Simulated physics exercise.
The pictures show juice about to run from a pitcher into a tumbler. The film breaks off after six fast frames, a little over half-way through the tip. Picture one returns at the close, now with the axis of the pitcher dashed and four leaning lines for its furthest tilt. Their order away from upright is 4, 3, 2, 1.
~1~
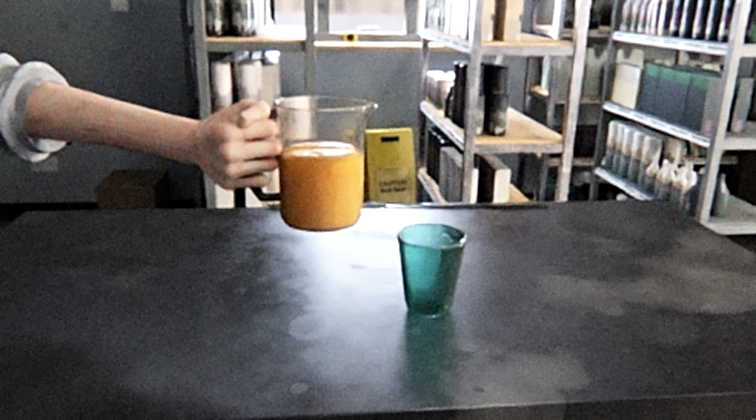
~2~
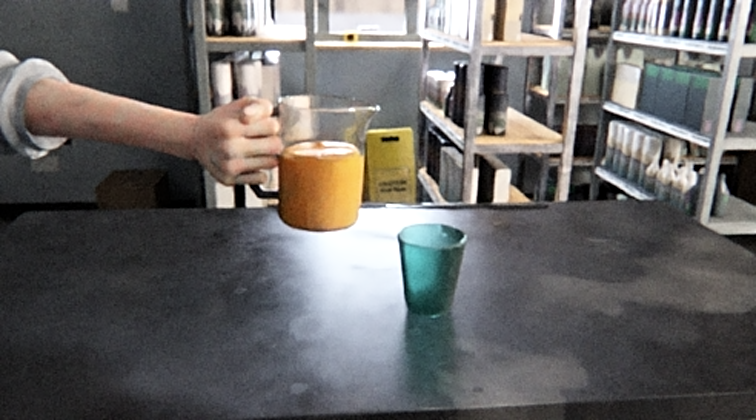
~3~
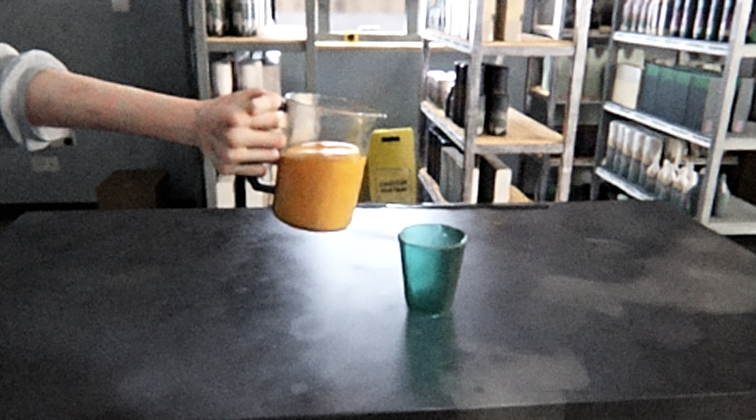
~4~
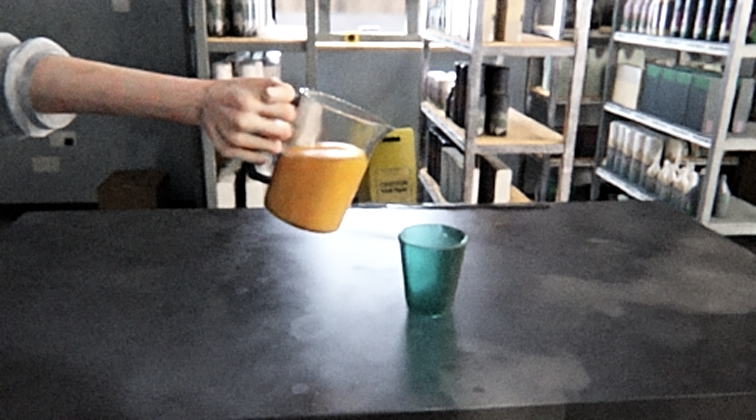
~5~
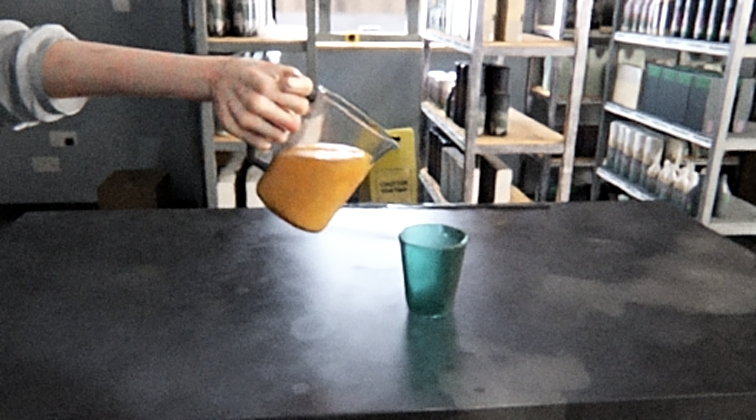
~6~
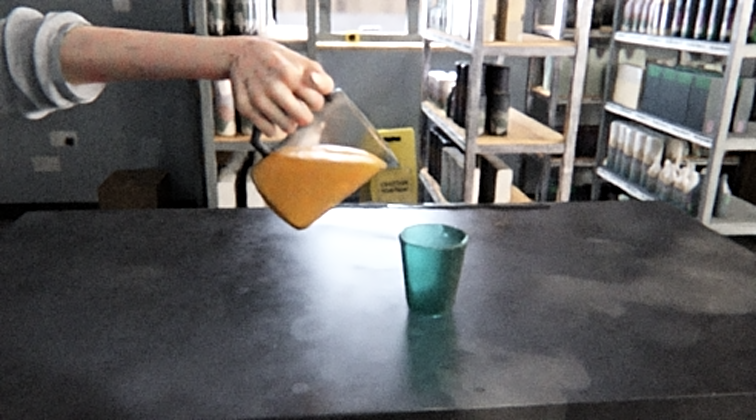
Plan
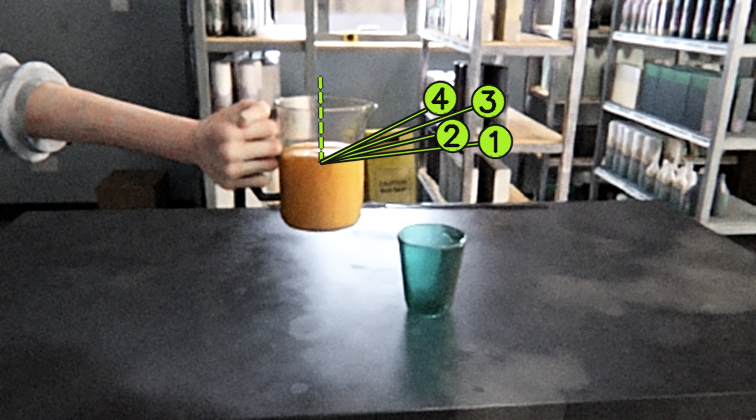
A hand held a glass pitcher of orange juice above a dark table, then tilted it steadily to the right, its lip lowering near a green tumbler, with no juice leaving the pitcher.
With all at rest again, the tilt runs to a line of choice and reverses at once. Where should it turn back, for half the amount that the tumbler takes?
Line 3.
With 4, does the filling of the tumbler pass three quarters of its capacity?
No, less.
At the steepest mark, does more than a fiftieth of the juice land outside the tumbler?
Yes.
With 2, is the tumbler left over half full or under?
Over half.
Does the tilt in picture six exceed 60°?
No.
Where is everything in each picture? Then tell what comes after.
Upright, lip at (374, 105); rim of the tumbler round (432, 234); nothing has left yet.
Tipped about 3°, lip at (377, 108); nothing has left yet.
Tipped about 10°, lip at (384, 115); nothing has left yet.
Tipped about 21°, lip at (392, 128); nothing has left yet.
Tipped about 35°, lip at (398, 145); nothing has left yet.
Tipped about 49°, lip at (399, 164); nothing has left yet.
On the marked copy, 1 at (478, 143); 2 at (434, 135); 3 at (472, 107); 4 at (426, 109).
For line 1, the tumbler ends with about 77 % of what it can hold; 14 % of the juice is spilt.
For line 2, the tumbler ends with about 71 % of what it can hold; 3 % of the juice is spilt.
For line 3, the tumbler ends with about 51 % of what it can hold.
For line 4, the tumbler ends with about 31 % of what it can hold.
